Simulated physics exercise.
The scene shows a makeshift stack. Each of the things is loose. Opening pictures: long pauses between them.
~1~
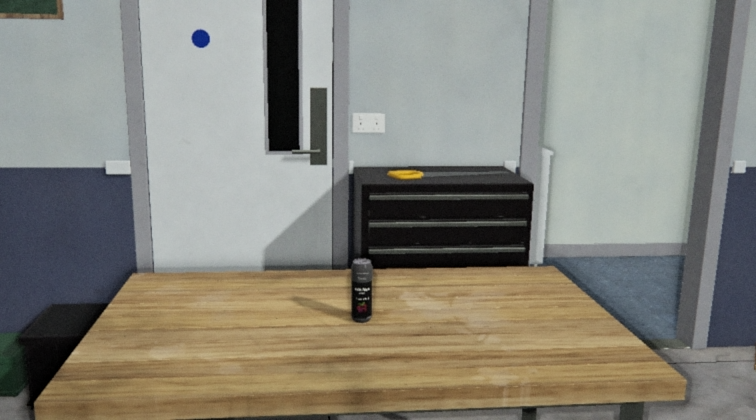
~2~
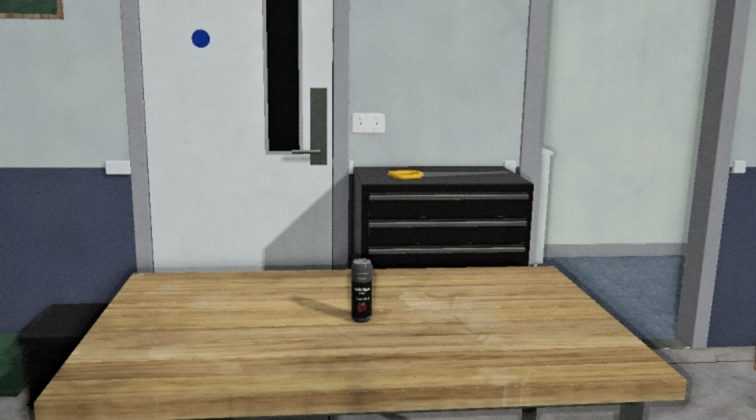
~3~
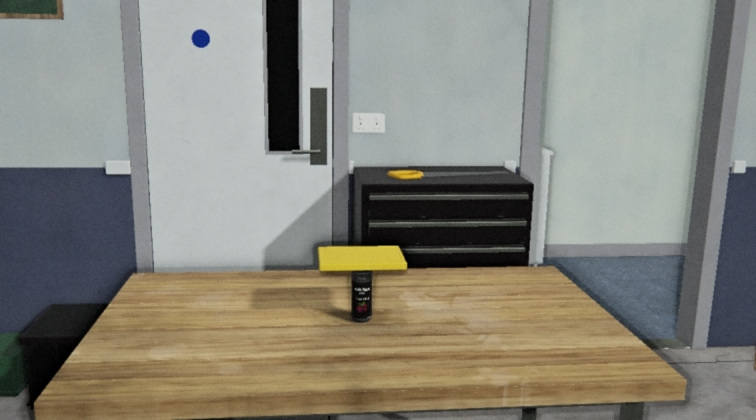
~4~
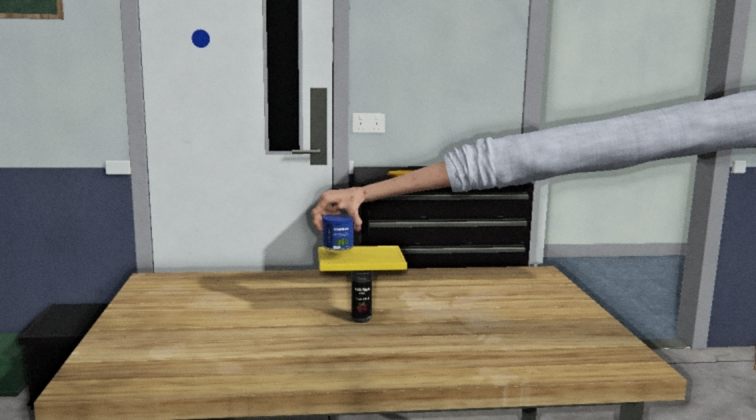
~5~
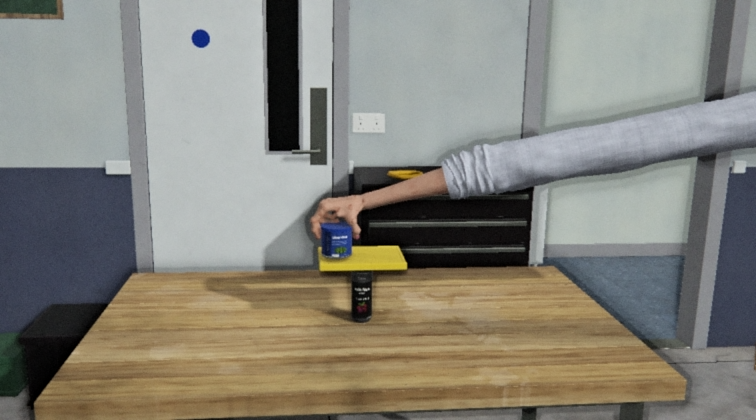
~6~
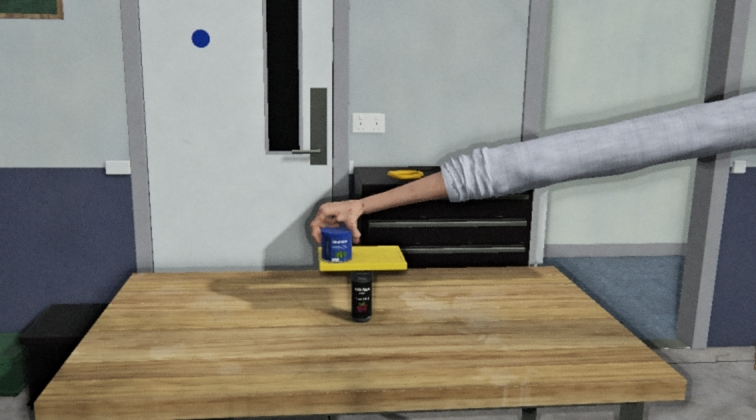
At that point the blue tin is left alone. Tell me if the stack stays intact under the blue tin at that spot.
I predict the stack won't bear it.
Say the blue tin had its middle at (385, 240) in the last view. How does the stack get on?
What happens next is that it goes down.
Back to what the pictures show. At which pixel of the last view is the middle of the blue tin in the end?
At about (291, 320).
Then, 0.30 s on from there, blue tin now fallen; yellow lid turned 42° from how it was put.
Then, 0.40 s on from there, yellow lid on its side.
Then, 0.60 s on from there, yellow lid now fallen.
Then, 0.70 s on from there, things are still on the move.
In the end, fallen, yellow lid and blue tin; black can unmoved. At the end, from the last picture's camera, blue tin near (291, 320). The stack comes apart.
